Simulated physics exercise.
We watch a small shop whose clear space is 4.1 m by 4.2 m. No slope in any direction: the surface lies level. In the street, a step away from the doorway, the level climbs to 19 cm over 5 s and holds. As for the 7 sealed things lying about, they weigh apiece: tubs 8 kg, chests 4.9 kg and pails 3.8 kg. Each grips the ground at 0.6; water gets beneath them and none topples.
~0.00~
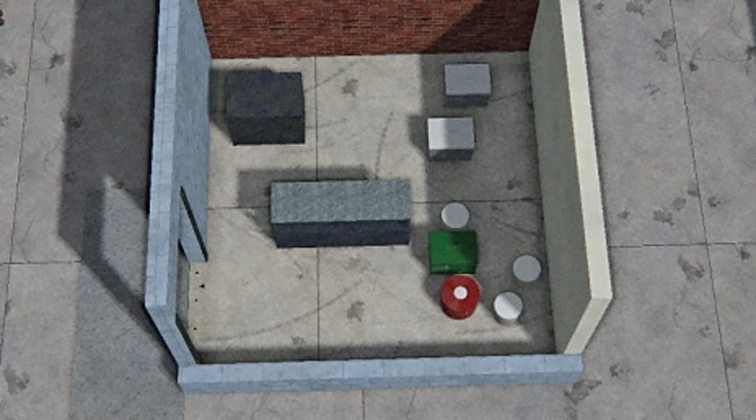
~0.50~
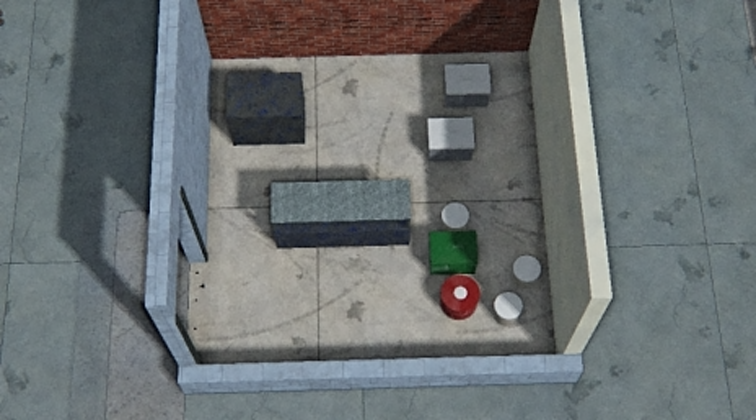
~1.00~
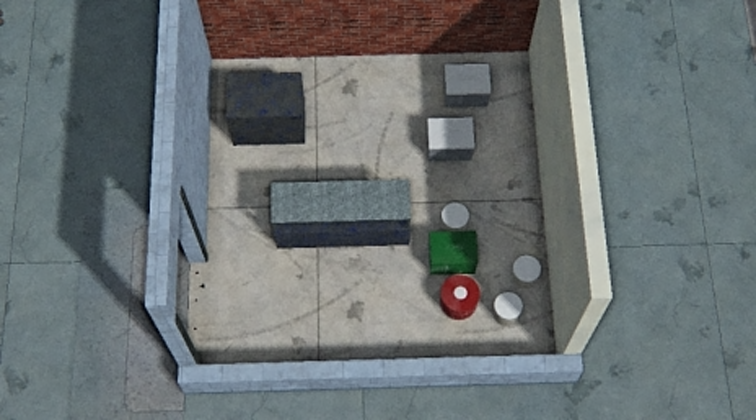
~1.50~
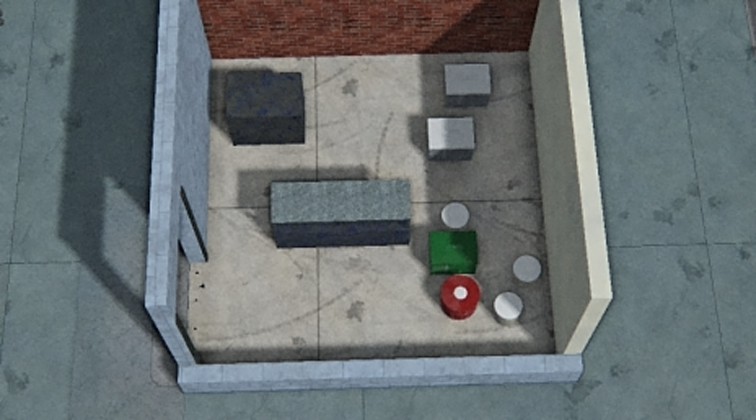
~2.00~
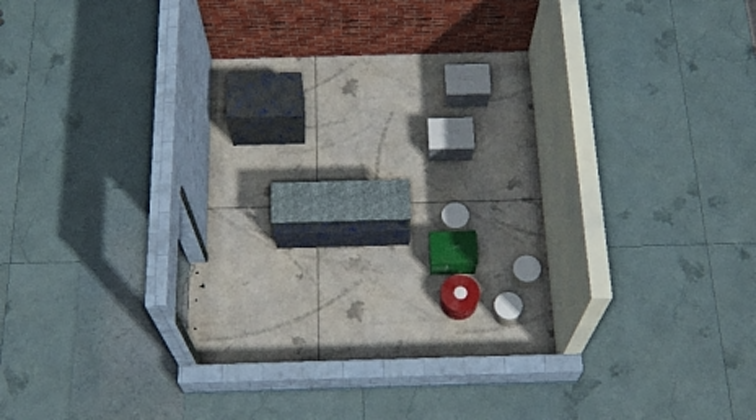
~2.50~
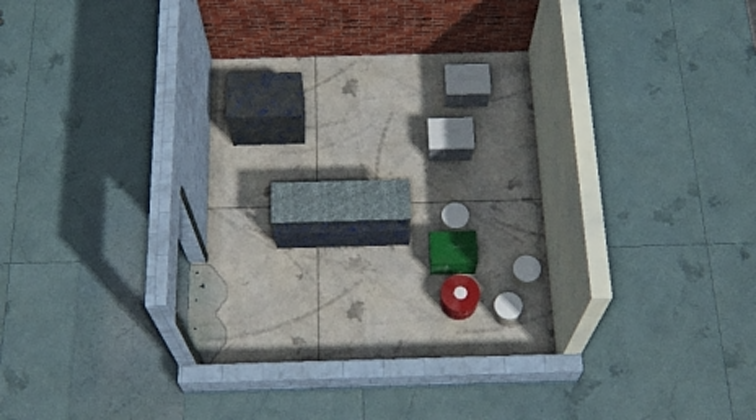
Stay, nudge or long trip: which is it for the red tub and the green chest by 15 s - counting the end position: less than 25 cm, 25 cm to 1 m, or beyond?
By that time the red tub has gone a long distance and the green chest has gone a long distance.
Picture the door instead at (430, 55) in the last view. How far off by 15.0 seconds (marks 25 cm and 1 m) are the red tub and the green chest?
Result - red tub: Large displacement, green chest: Large displacement.
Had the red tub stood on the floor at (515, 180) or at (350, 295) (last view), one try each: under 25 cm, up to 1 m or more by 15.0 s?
From the first spot it would go a long distance, and from the second it would go a long distance.
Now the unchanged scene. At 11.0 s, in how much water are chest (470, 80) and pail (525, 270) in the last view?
I'd estimate 5 cm for the first and 5 cm for the second.
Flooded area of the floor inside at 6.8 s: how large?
I'd estimate close to 8.5 m2.
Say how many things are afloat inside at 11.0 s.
6 at that moment.
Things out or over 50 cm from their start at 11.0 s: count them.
I count 7.
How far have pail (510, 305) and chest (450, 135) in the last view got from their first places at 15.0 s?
250 cm, 150 cm.
After 3.5 s the red tub is near (460, 293), 0.0 m from its start, aground; the green chest is near (454, 247), 0.0 m from its start, aground; 0 afloat.
After 6.8 s the red tub is near (504, 288), 0.5 m from its start, afloat; the green chest is near (507, 225), 0.7 m from its start, aground; 2 afloat.
After 11.0 s the red tub is near (434, 96), 2.6 m from its start, afloat; the green chest is near (472, 52), 2.6 m from its start, afloat; 6 afloat.
After 15.0 s the red tub is near (321, 82), 3.2 m from its start, afloat; the green chest is near (346, 59), 2.8 m from its start, afloat; 7 afloat.
